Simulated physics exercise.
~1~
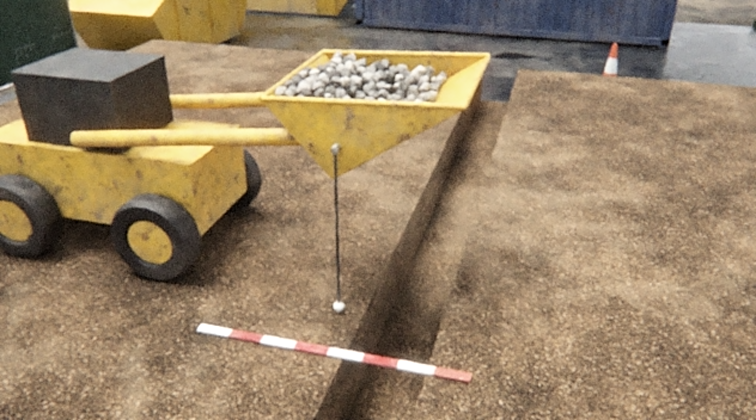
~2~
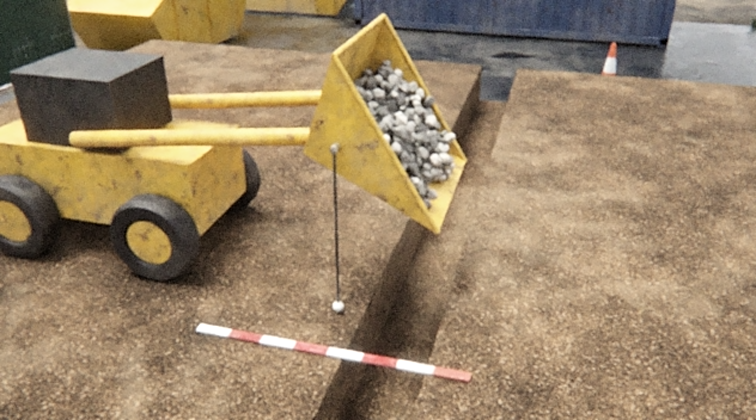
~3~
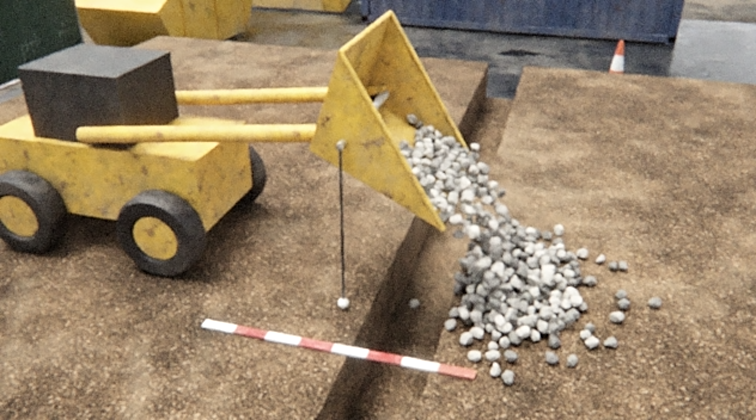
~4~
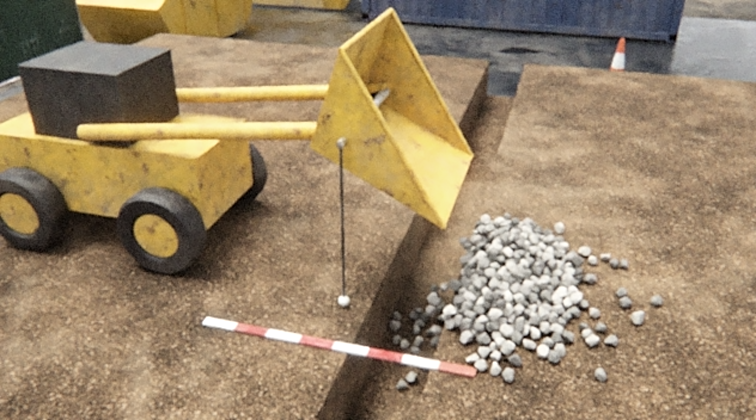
We see a yellow loader with a raised bucket of grey stones beside a trench; the bucket tips forward to the right, and the stones pour out, ending in a heap mostly on the far side, with a few by the trench and the bucket empty.
